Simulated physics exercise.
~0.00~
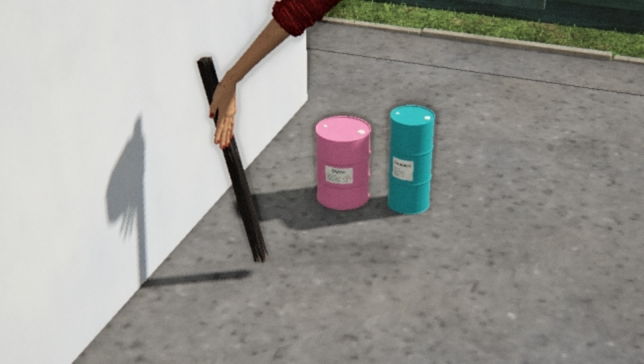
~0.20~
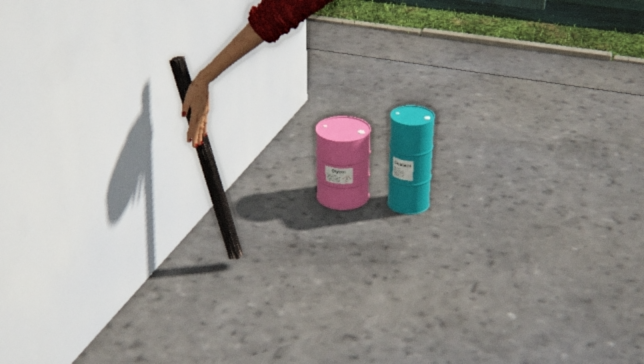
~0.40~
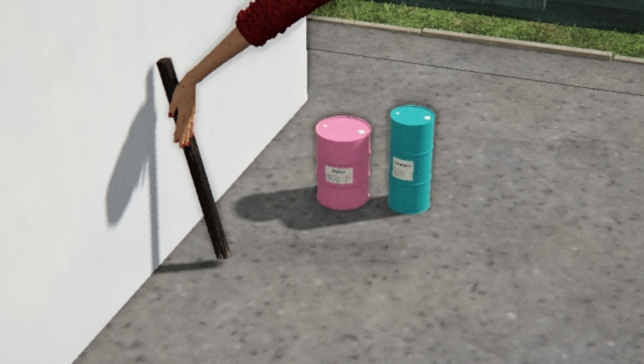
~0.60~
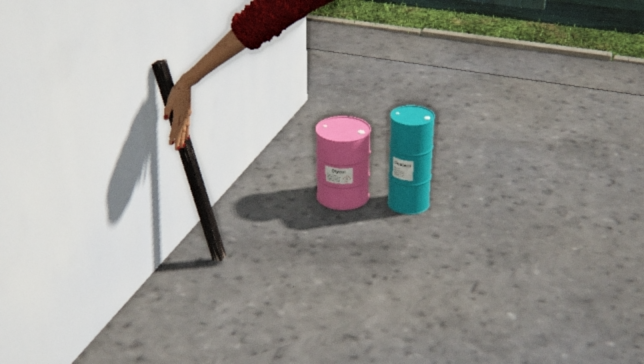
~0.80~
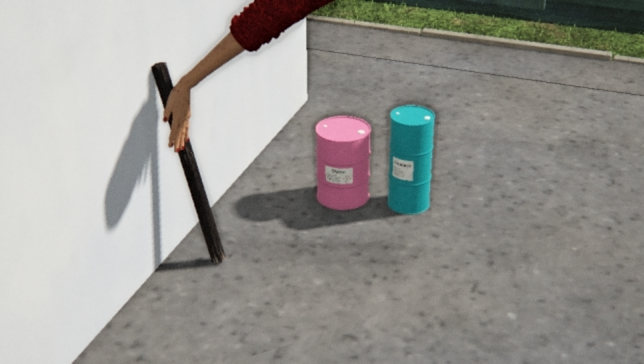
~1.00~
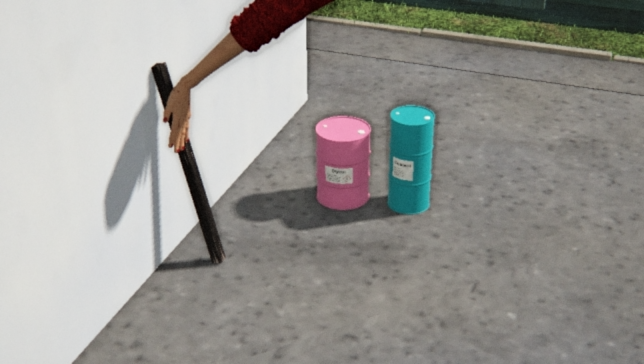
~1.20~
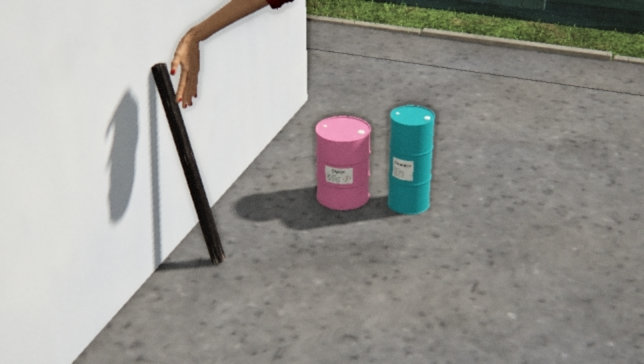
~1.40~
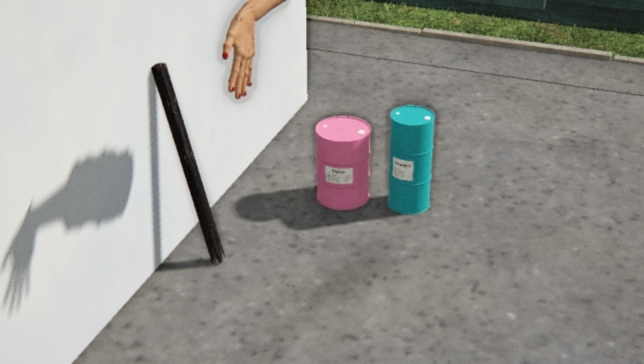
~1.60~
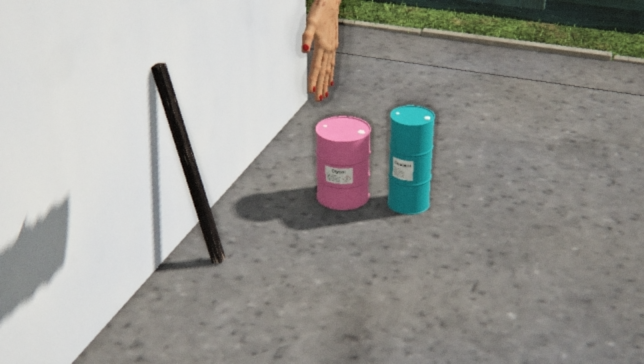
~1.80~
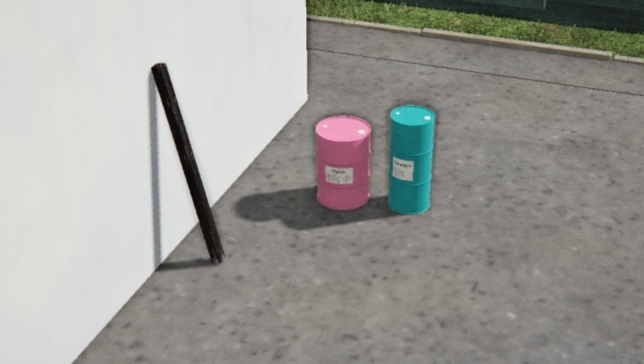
A black pole, held near its top by a hand reaching in from above in a dark red sleeve, stands tilted beside a white wall on grey pavement, seen from a raised angle. To its right, a pink barrel and a turquoise barrel stand side by side, with a strip of grass behind them. The hand shifts the pole a short way left until it leans against the wall, then holds it there briefly. The fingers let go, and the hand draws back to the right and out of view. The pole stays leaning, and both barrels remain in place.
